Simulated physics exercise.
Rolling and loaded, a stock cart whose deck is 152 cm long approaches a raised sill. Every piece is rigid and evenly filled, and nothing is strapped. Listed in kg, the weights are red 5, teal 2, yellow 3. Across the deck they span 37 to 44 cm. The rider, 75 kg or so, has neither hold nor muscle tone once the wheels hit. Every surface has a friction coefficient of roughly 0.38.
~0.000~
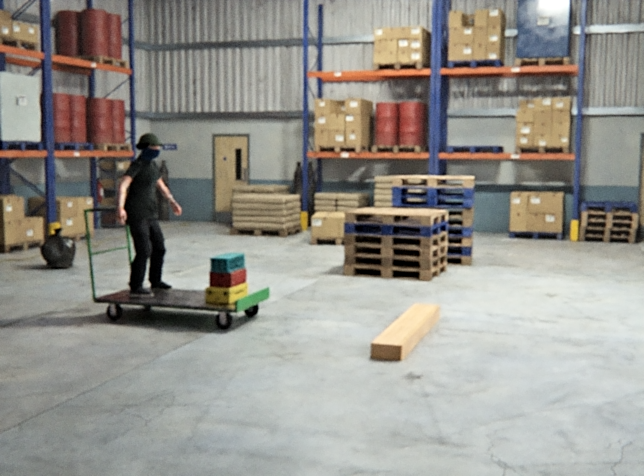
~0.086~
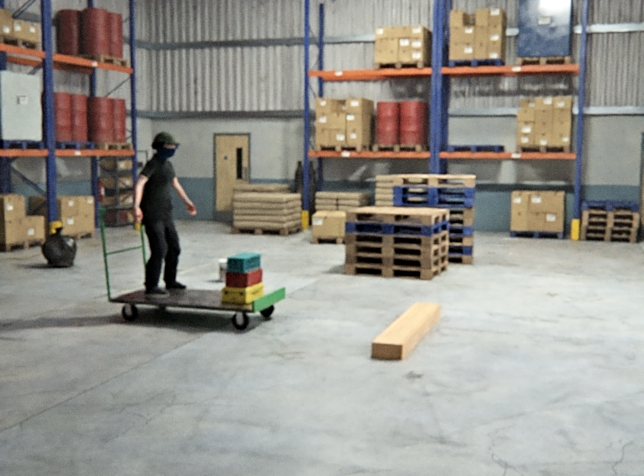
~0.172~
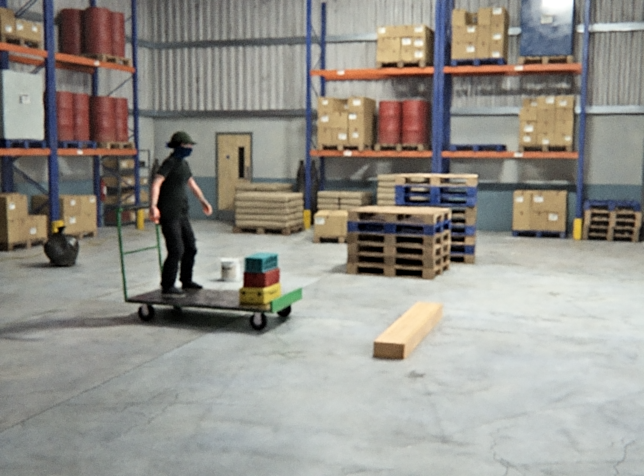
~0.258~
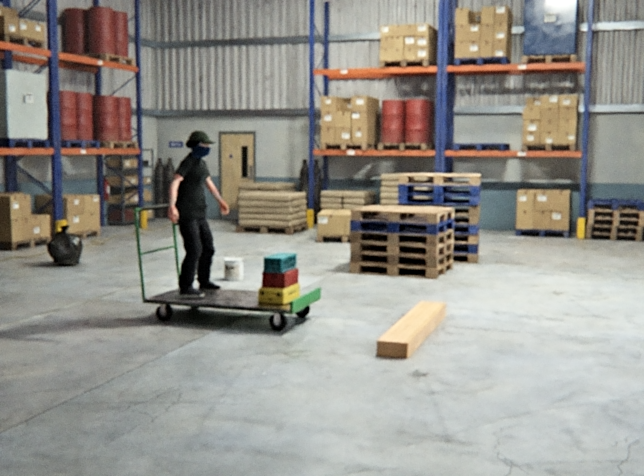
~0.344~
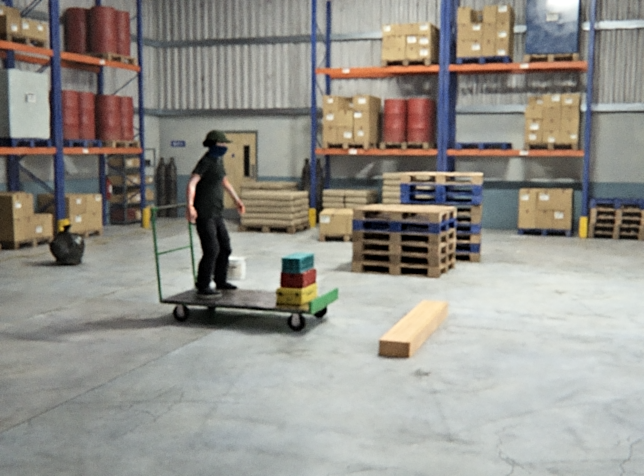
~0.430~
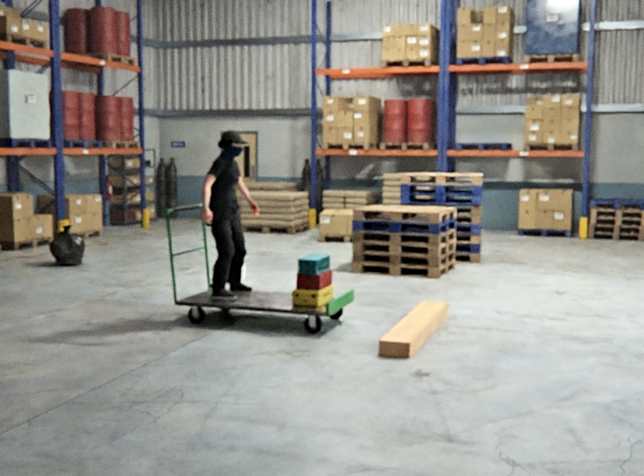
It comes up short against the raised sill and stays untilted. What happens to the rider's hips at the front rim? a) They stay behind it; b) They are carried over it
The answer is a.
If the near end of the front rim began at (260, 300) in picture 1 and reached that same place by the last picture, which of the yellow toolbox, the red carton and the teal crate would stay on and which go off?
Yellow - kept, red - dropped, teal - dropped.
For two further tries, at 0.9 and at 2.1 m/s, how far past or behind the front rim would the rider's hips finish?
First 90 cm behind, then 0 cm behind.
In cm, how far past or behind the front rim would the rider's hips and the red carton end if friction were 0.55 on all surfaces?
Result: Hips 30 short of the rim; red item 50 beyond.
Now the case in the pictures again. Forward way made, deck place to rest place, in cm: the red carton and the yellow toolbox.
Red 65, yellow 5; both in cm.
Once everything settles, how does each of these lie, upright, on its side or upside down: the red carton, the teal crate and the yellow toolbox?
Resting: Red sideways, teal inverted, yellow normal.
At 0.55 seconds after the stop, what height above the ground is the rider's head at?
The head is some 60 cm up from the ground.
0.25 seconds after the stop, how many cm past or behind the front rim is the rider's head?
About 60 cm behind the rim.
Impact comes at 0.79 s.
After 1.34 s the rider's hips are 63 cm behind the rim, near (348, 268) in the last picture's view.
After 1.79 s the rider's hips are 41 cm behind the rim, near (371, 263) in the last picture's view.
At rest, 4.8 s, past the rim, red carton and teal crate; behind it, yellow toolbox and the rider's hips.
